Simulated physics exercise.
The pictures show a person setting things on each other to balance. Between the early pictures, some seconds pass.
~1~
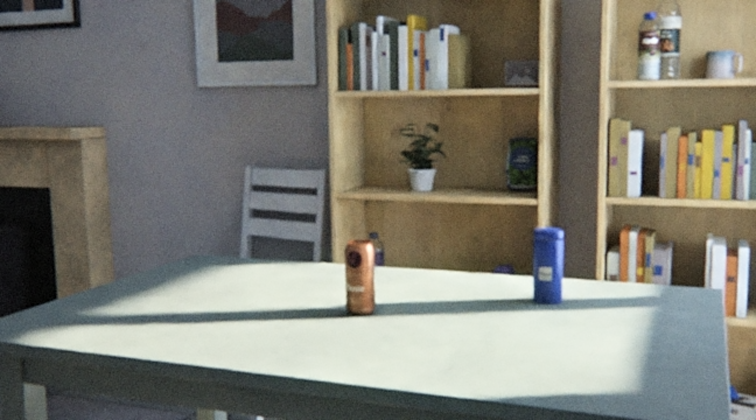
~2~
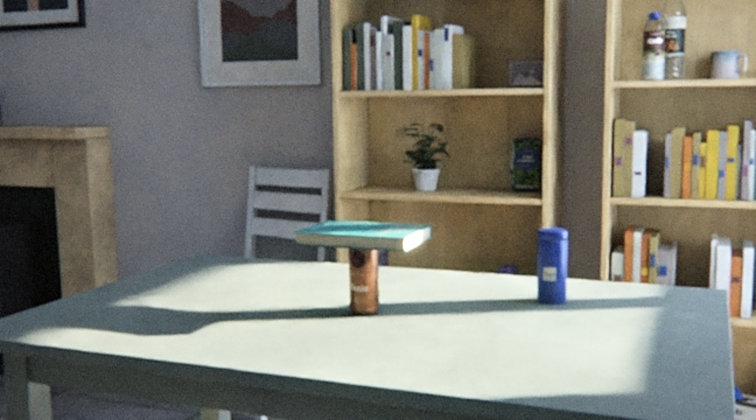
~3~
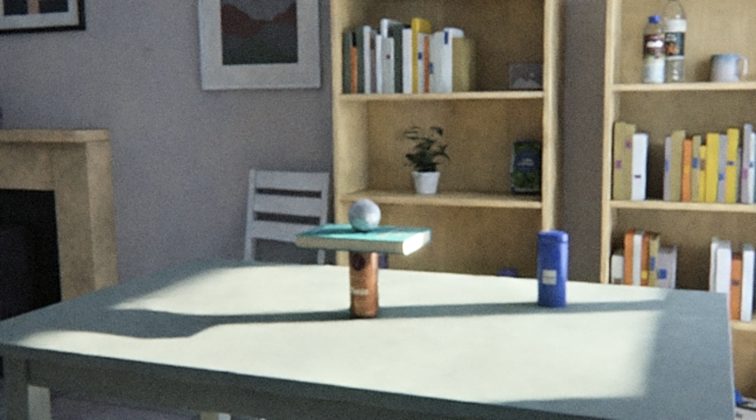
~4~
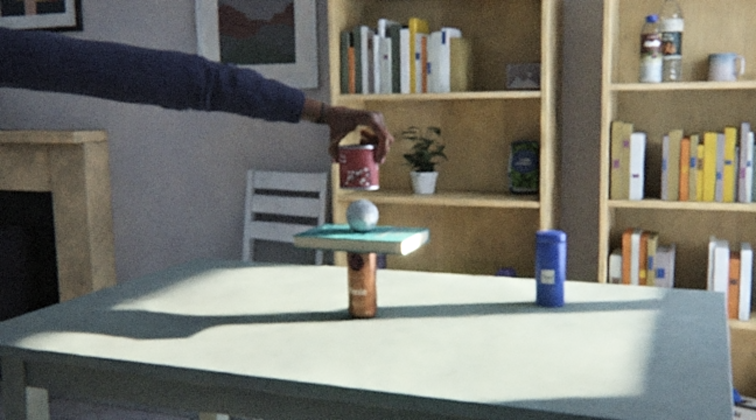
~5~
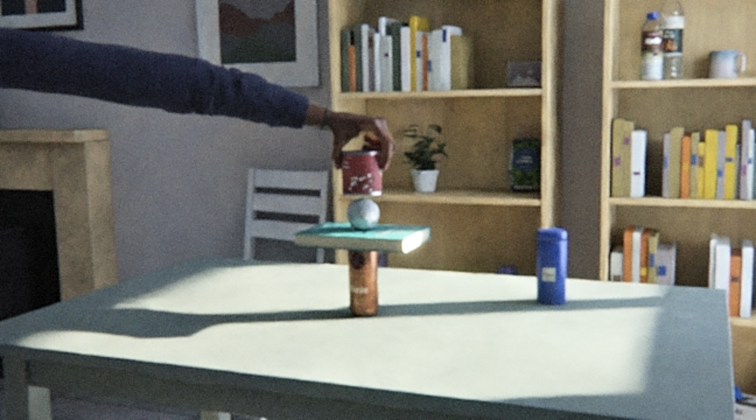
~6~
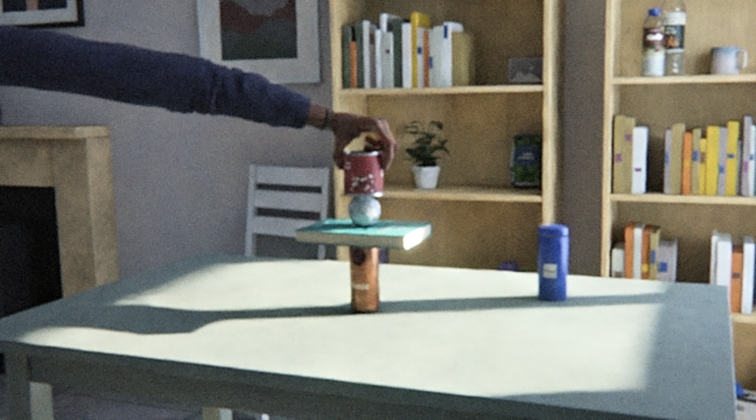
The clip shows a copper-coloured can beside a blue jar on a table, then a turquoise book and a ball stacked on the can, before a hand from the left lowers a red pot onto the ball.
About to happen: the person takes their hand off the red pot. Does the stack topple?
Yes, it topples.
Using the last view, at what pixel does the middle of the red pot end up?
Around (507, 299).
Then, 1.40 s after the last picture, red pot now fallen.
Then, 1.60 s after the last picture, white ball rolled a little.
Then, 1.80 s after the last picture, as before.
At rest, fallen, red pot; the other 4 in place. Seen from the same camera at the end, red pot near (507, 299). The pile gives way.
